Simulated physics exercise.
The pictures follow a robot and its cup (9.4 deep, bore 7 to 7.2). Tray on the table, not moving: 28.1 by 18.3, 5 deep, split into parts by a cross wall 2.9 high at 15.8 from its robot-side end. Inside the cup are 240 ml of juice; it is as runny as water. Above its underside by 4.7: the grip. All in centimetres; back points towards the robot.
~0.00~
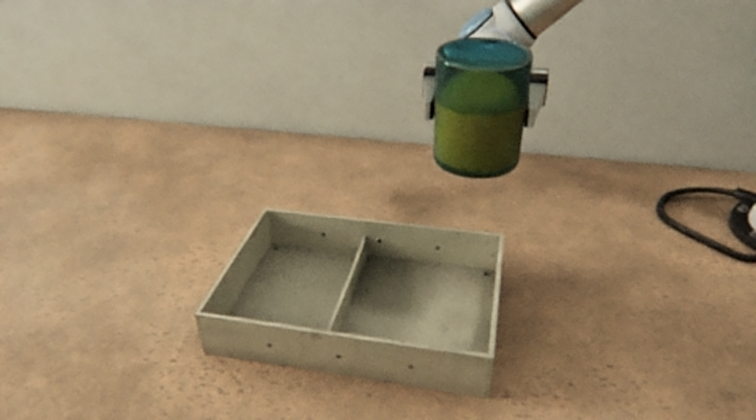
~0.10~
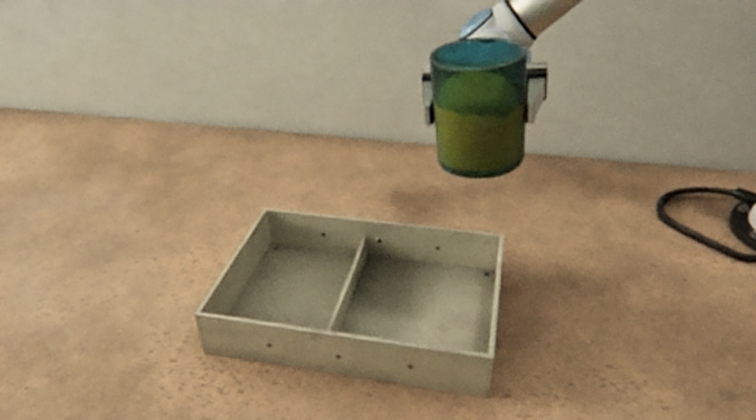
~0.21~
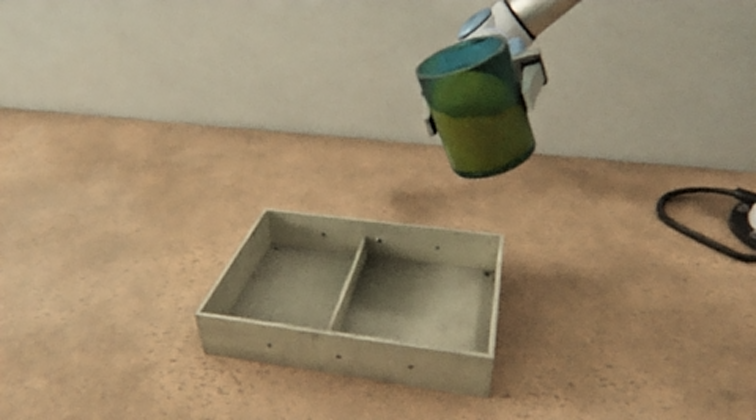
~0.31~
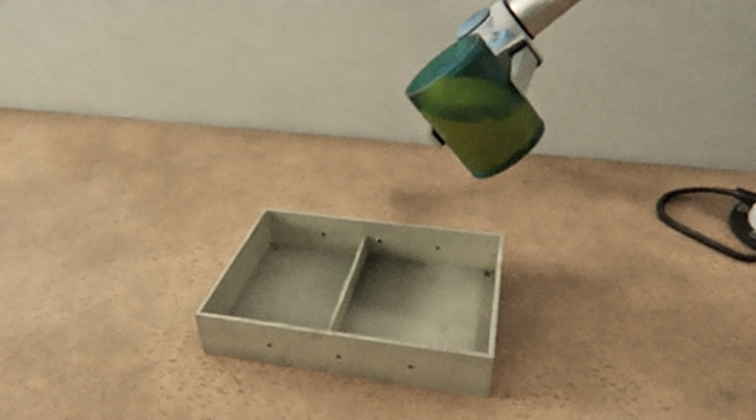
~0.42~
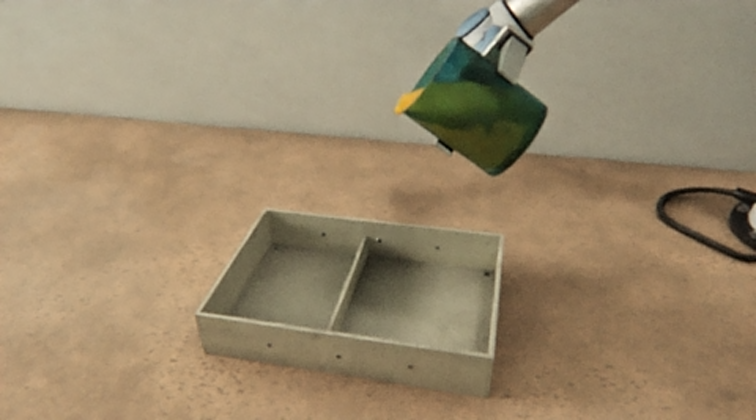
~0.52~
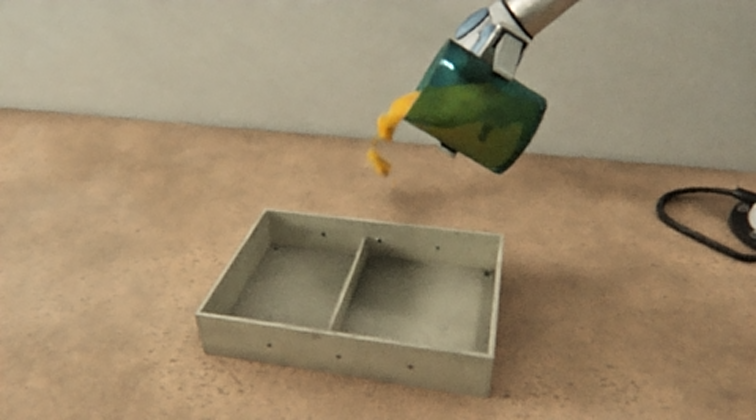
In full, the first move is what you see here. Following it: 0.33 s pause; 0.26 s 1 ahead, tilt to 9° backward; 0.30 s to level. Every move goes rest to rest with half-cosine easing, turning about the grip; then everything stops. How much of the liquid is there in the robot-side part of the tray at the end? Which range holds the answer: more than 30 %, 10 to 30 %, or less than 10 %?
The range is 10 to 30 %.
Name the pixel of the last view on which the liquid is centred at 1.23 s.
The centre lands around (448, 168) in the last view.
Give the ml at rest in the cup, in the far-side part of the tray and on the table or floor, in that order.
Approx. 190 / 10 / 5 ml, in that order.
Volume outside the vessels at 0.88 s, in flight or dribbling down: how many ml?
It comes to close to 10 ml.
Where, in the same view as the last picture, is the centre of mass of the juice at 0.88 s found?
Centre: Approx. (454, 156) px.
After 0.88 s, tilted 59° forward, liquid up to 25 above the table; 195 ml in the cup, 25 ml in the robot-side part, 10 ml in the far-side part, 10 ml in the air or running down outside.
After 1.23 s, tilted 6° backward, liquid up to 26 above the table; 190 ml in the cup, 35 ml in the robot-side part, 10 ml in the far-side part.
After 1.61 s, level, liquid up to 26 above the table; 190 ml in the cup, 35 ml in the robot-side part, 10 ml in the far-side part, 5 ml on the table or floor.
After 2.41 s, level, liquid up to 26 above the table; 190 ml in the cup, 35 ml in the robot-side part, 10 ml in the far-side part, 5 ml on the table or floor.
At rest, 190 ml in the cup, 35 ml in the robot-side part, 10 ml in the far-side part, 5 ml on the table or floor. That is 14 % in the robot-side part of the tray.
